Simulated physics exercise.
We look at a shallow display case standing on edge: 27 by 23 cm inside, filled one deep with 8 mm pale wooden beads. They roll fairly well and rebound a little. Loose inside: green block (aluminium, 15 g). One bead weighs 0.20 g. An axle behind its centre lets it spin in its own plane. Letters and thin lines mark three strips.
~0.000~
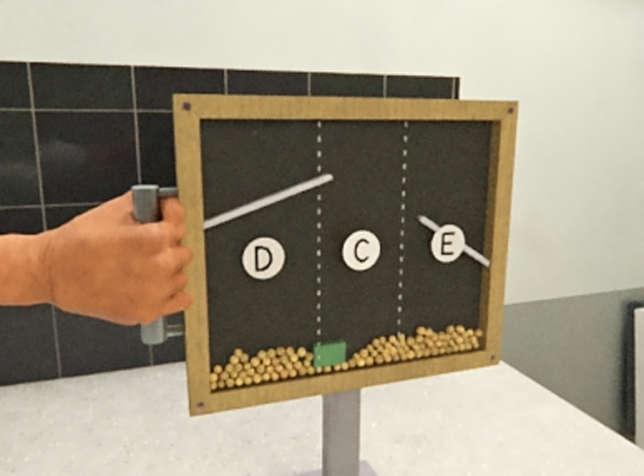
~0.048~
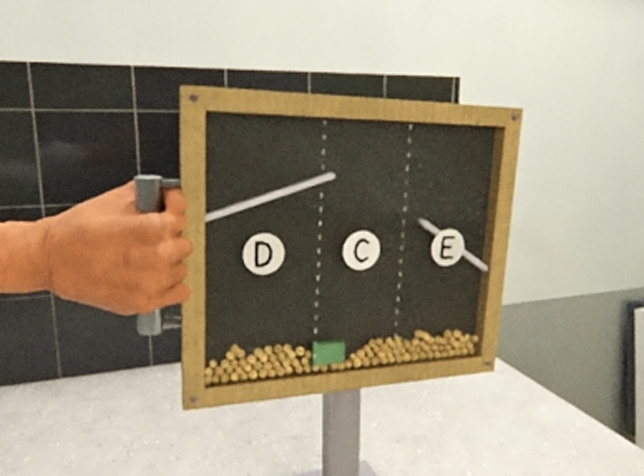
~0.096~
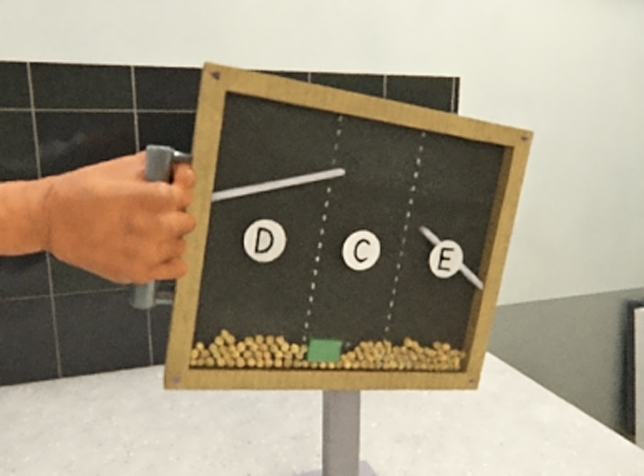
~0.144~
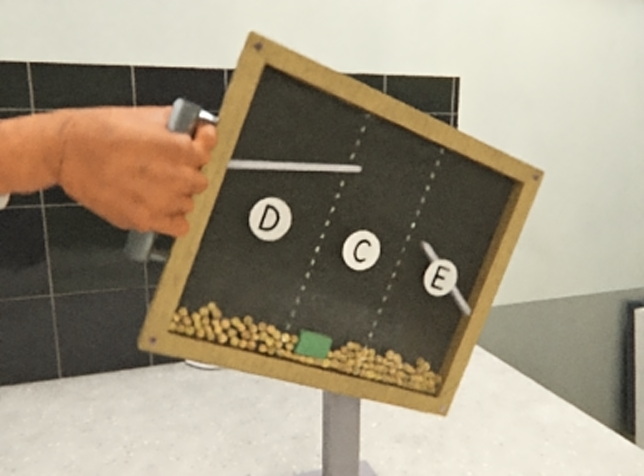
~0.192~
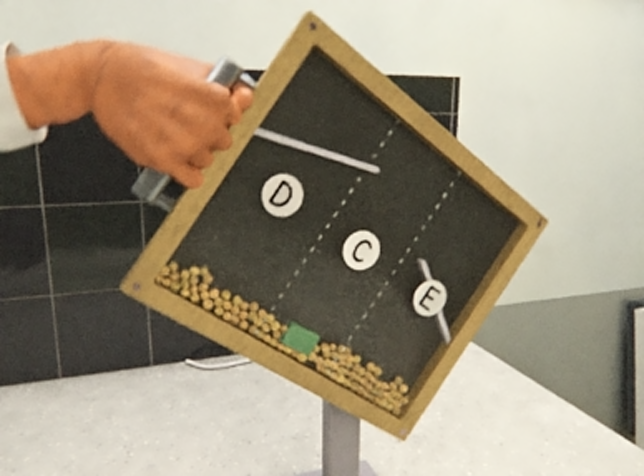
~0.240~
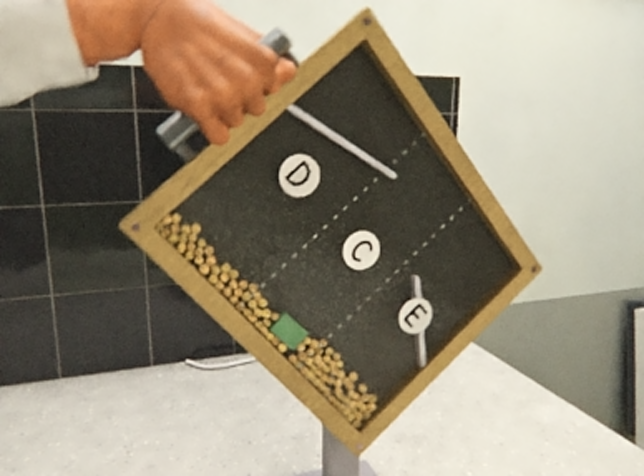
A hand at the left grips a grey handle on a wood-framed black display case, seen from the front above a pale speckled counter, with dark tiles behind. Pale wooden beads and a green block line its bottom edge, below white discs marked D, C and E and two grey bars. The hand turns the case clockwise, slowly then further, the beads and block riding round with it, while the view stays still.
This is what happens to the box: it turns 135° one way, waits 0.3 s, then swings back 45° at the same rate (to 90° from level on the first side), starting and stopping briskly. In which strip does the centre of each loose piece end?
Green block: E.
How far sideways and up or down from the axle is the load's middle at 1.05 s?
About 6 cm left and 9 cm below.
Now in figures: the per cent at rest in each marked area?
Strip C: 0; strip D: 0; strip E: 100.
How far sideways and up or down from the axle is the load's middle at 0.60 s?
Some 9 cm left and 4 cm below.
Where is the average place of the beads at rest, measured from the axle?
About 3 cm left and 11 cm below.
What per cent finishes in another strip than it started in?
About 60 per cent.
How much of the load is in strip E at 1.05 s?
About 100 per cent.
By 0.60 s, it stands 135° clockwise; the beads' middle is 9 cm left of and 4 cm below the centre; E 100 %; green block in E.
By 1.05 s, it stands 111° clockwise; the beads' middle is 6 cm left of and 9 cm below the centre; E 100 %; green block in E.
By 1.19 s, it stands 90° clockwise; the beads' middle is 3 cm left of and 11 cm below the centre; E 100 %; green block in E.
At rest by 1.6 s, it stands 90° clockwise; C 0 %, D 0 %, E 100 %; green block in E.
